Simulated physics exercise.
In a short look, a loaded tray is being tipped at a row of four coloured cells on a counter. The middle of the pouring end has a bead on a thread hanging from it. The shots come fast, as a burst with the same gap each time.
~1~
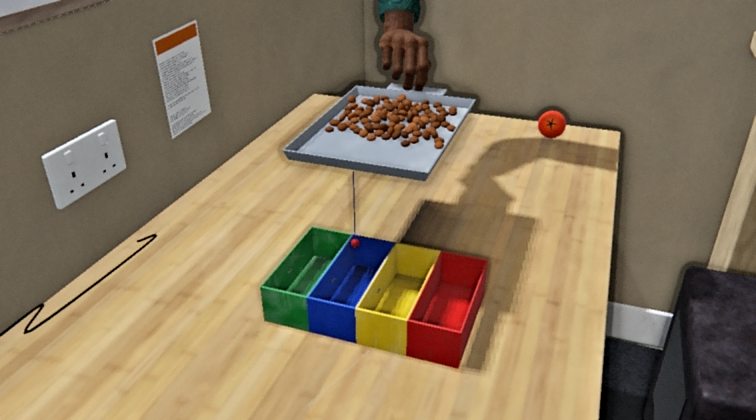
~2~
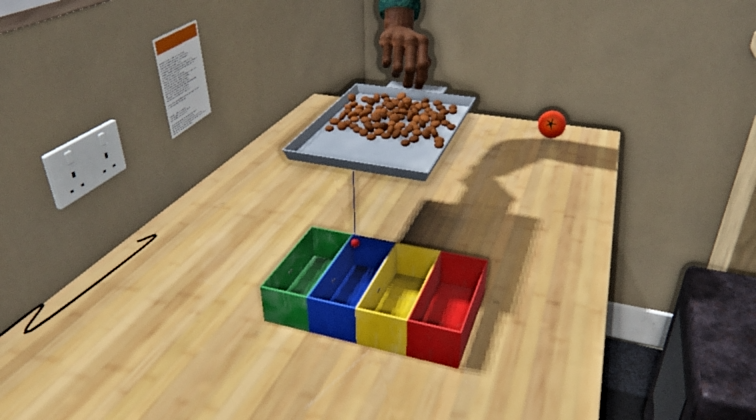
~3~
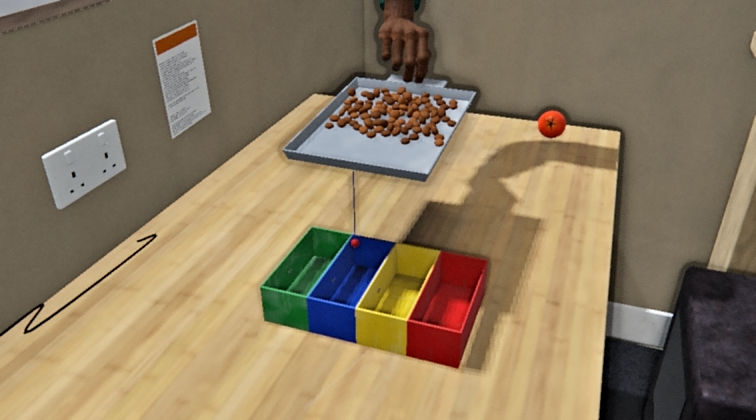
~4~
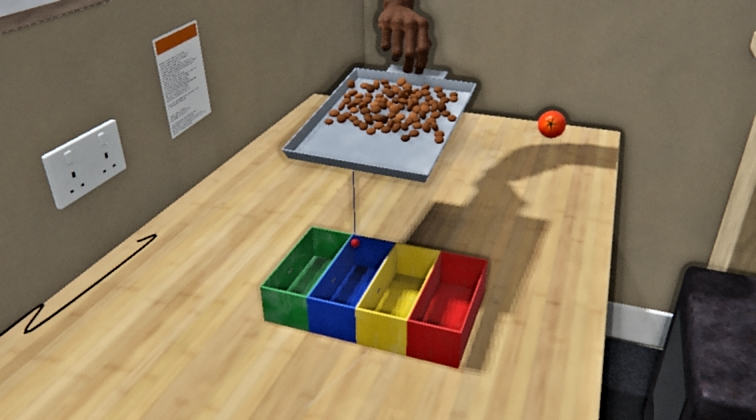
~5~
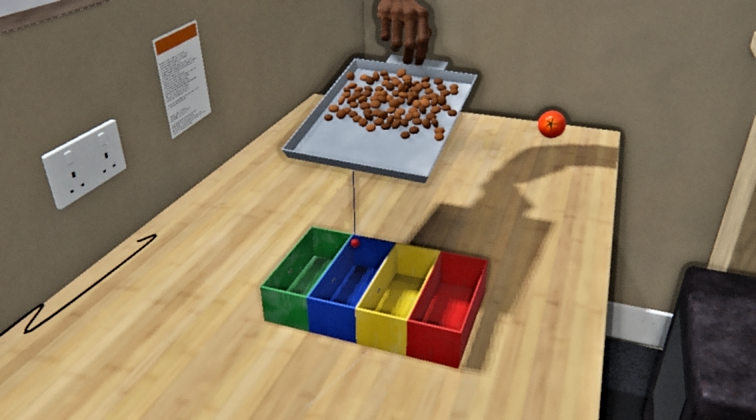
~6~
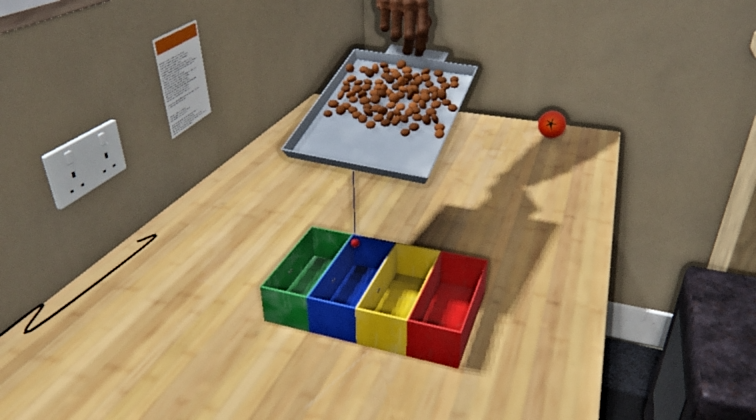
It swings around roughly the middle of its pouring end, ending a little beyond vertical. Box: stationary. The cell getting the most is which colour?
It is yellow.
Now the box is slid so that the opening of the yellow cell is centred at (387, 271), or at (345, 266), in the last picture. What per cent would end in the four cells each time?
First case: Some 90 %; second case: Some 90 %.
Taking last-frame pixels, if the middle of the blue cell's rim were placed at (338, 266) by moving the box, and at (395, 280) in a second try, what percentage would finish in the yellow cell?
About 40 per cent, then about 10 per cent.
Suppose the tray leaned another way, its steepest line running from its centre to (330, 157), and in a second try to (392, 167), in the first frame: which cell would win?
First try: The green one; second try: That yellow cell.
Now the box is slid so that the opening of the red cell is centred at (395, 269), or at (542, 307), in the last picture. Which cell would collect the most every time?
That red cell, then the cell in green.
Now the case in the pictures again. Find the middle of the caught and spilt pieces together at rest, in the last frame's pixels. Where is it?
Roughly at (377, 311), give or take.
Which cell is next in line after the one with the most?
The one in second place is the blue cell.
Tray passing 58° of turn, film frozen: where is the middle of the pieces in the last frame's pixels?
Somewhere near pixel (376, 164).
Shortly afterwards, tray tipped steeply; the bulk on the tray; only a few in the yellow cell; only a few in the blue cell; near a quarter falling or outside the box.
Next, tray tipped right over; near a third on the tray; near a quarter in the yellow cell; near a quarter in the blue cell; a little in the red cell; a little in the green cell; a little falling or outside the box.
Some moments later, tray tipped past a quarter turn; near half in the yellow cell; near a quarter in the blue cell; a little in the green cell; a little in the red cell; a little falling or outside the box.
In the end, tray tipped past a quarter turn; near half in the yellow cell; near a quarter in the blue cell; a little in the green cell; a little in the red cell; a little outside the box.
